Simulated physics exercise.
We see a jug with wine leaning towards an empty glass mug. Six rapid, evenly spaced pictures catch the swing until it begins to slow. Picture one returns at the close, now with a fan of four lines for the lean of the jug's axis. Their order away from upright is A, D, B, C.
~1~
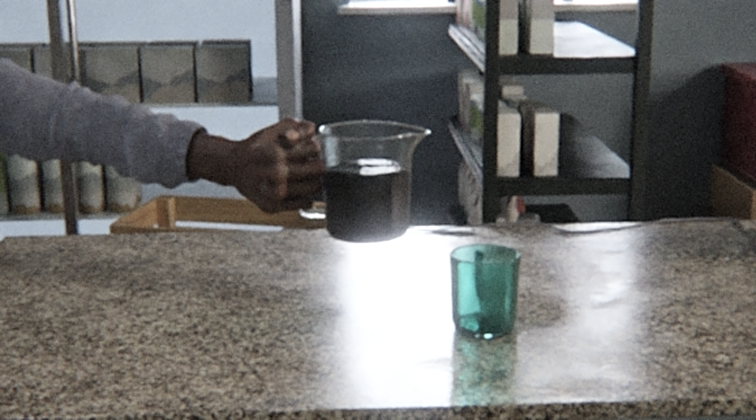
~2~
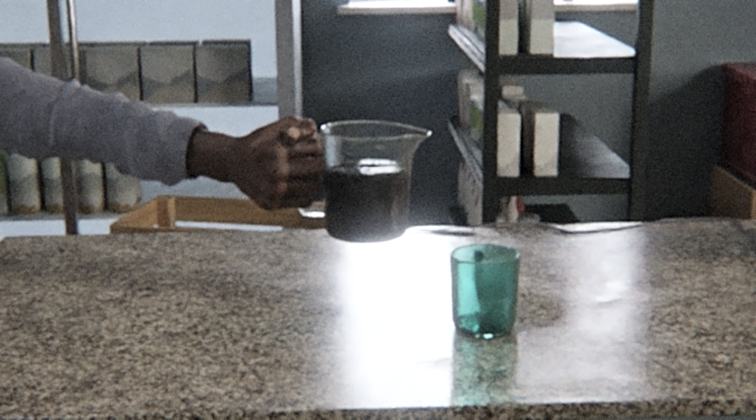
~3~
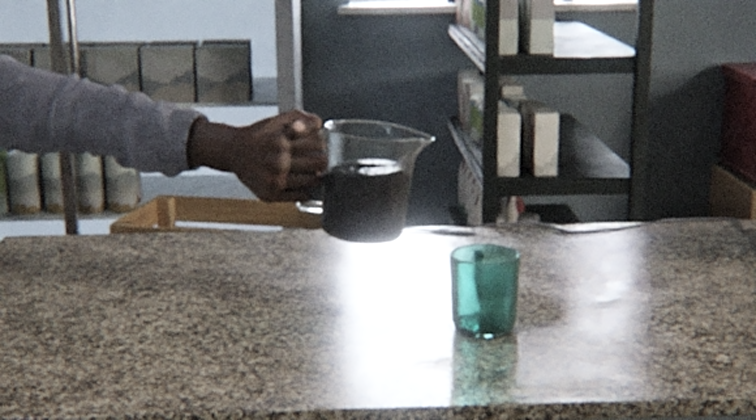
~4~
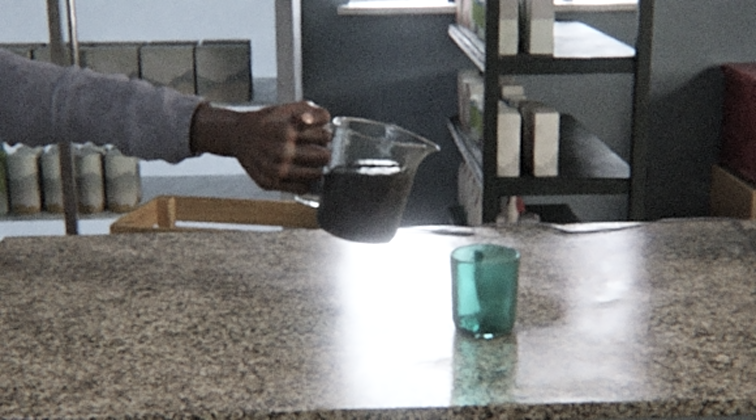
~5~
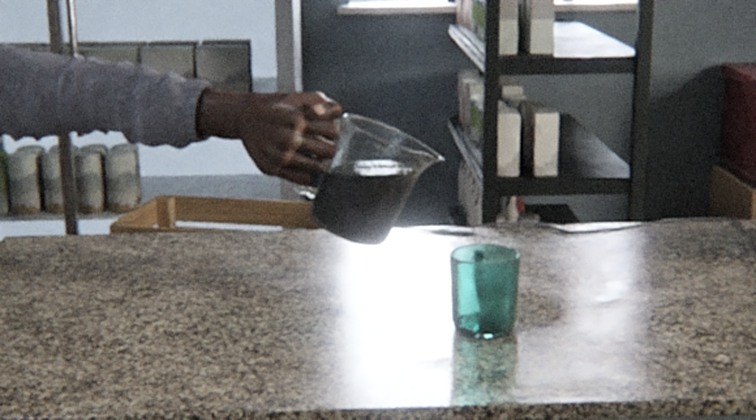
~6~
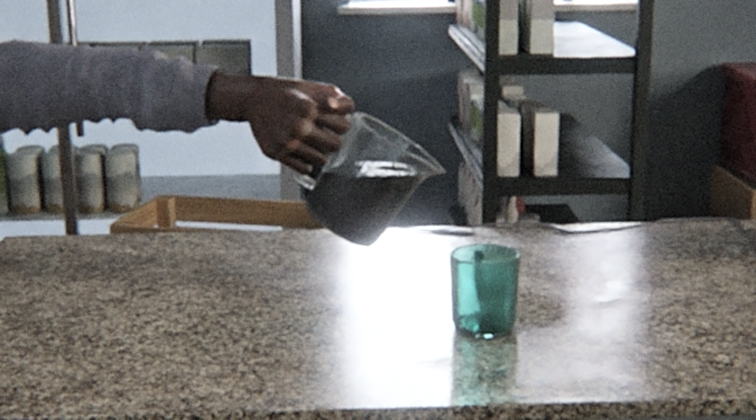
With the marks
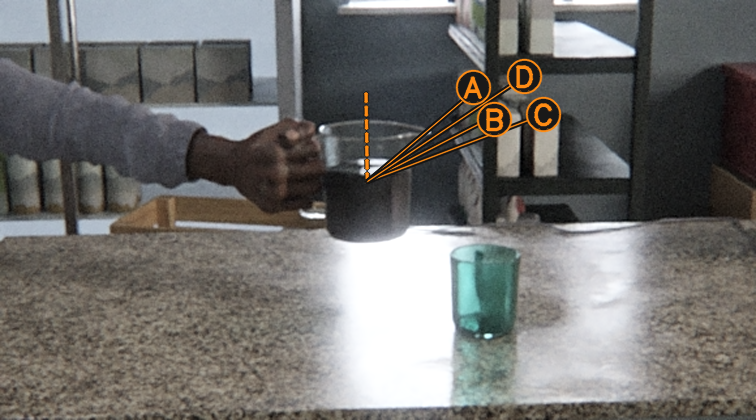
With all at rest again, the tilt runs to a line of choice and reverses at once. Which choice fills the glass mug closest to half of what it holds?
Best: B.
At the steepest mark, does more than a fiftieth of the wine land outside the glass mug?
No, it does not.
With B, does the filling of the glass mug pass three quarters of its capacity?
No.
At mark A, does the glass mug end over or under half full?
Under.
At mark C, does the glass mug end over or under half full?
Over half.
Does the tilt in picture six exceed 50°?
No.
In orange, A at (462, 101); B at (477, 124); C at (527, 120); D at (510, 85).
If A is chosen, the glass mug ends with about 17 % of what it can hold.
If B is chosen, the glass mug ends with about 51 % of what it can hold.
If C is chosen, the glass mug ends with about 71 % of what it can hold.
If D is chosen, the glass mug ends with about 33 % of what it can hold.
